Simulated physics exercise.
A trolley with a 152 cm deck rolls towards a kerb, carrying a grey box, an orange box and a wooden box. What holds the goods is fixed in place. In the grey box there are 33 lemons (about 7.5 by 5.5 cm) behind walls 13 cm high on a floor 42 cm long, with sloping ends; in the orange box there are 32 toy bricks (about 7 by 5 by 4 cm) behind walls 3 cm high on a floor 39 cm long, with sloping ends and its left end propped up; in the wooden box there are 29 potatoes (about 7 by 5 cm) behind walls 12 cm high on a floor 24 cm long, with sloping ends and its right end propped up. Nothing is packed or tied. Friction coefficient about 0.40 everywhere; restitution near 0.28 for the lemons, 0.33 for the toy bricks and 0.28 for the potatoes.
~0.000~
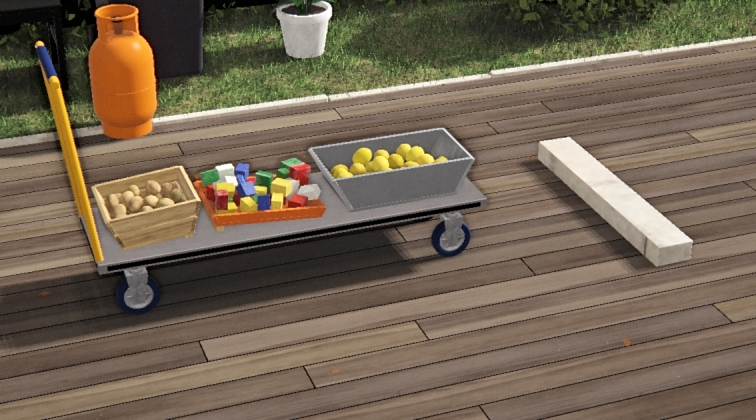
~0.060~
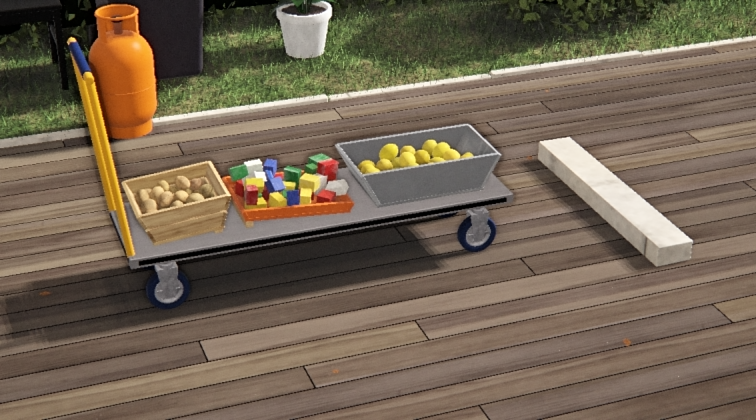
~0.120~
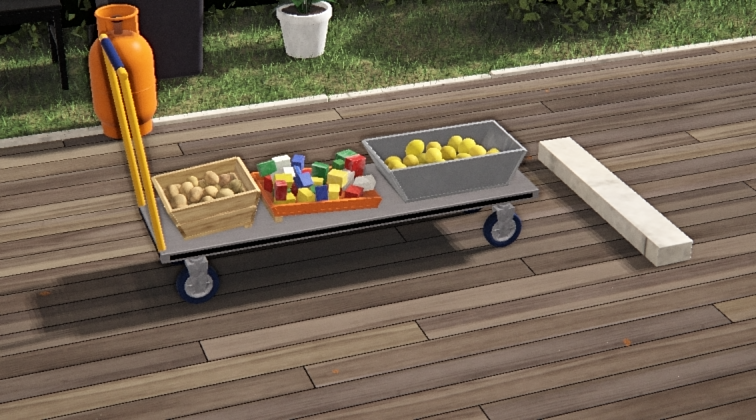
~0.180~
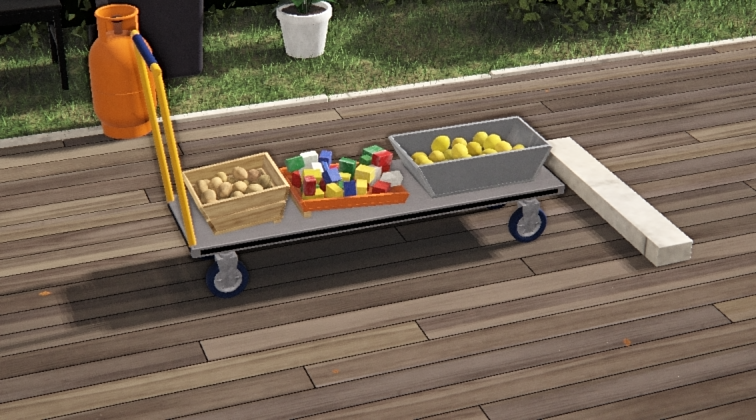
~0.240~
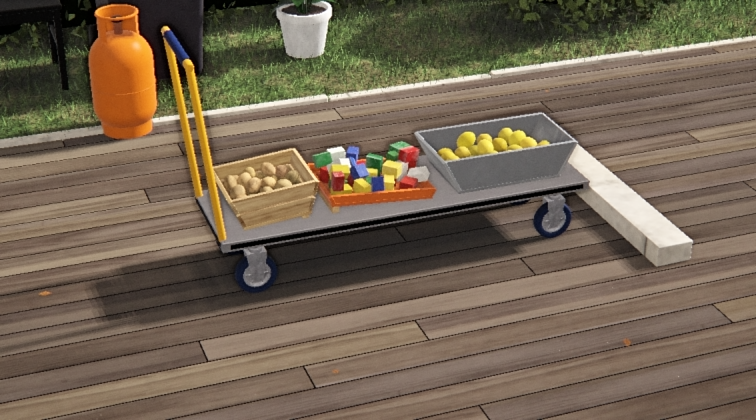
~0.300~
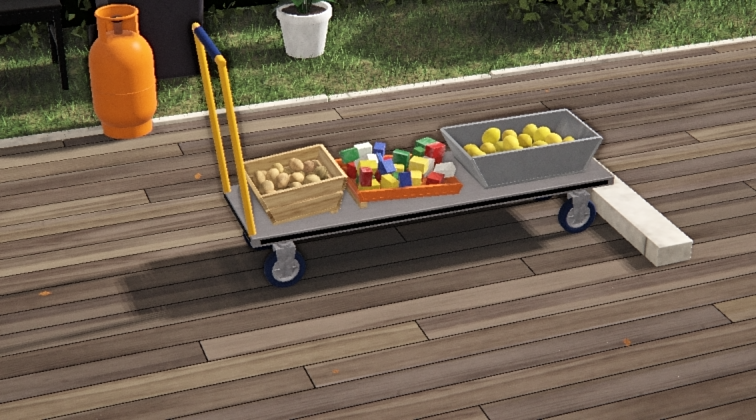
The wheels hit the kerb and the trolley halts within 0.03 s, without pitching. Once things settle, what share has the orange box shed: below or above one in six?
More than one in six of the toy bricks leave the orange box.
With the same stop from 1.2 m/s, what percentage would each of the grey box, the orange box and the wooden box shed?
In that case grey box 0, orange box 20, wooden box 0 per cent.
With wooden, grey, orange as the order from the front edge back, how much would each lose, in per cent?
In that case grey box 0, orange box 30, wooden box 0 per cent.
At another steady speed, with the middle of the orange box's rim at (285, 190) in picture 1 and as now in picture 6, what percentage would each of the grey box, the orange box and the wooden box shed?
Then grey box 0, orange box 20, wooden box 0 per cent.
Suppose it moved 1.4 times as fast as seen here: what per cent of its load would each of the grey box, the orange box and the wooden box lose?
Then grey box 20, orange box 50, wooden box 10 per cent.
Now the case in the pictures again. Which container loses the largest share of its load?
It is the orange box.
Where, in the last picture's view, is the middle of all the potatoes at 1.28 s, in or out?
At about (323, 182).
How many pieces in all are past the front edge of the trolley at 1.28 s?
Some 0 pieces.
After 0.33 s, the wheels strike.
After 0.43 s, grey box 33 in, 0 out, orange box 30 in, 2 out and wooden box 29 in, 0 out.
After 0.55 s, grey box 33 in, 0 out, orange box 27 in, 5 out and wooden box 29 in, 0 out.
After 0.78 s, grey box 33 in, 0 out, orange box 25 in, 7 out and wooden box 29 in, 0 out.
When it is over (at 1.28 s), grey box 33 in, 0 out, orange box 23 in, 9 out and wooden box 29 in, 0 out. Asked share, 9 of 32, 28 per cent.
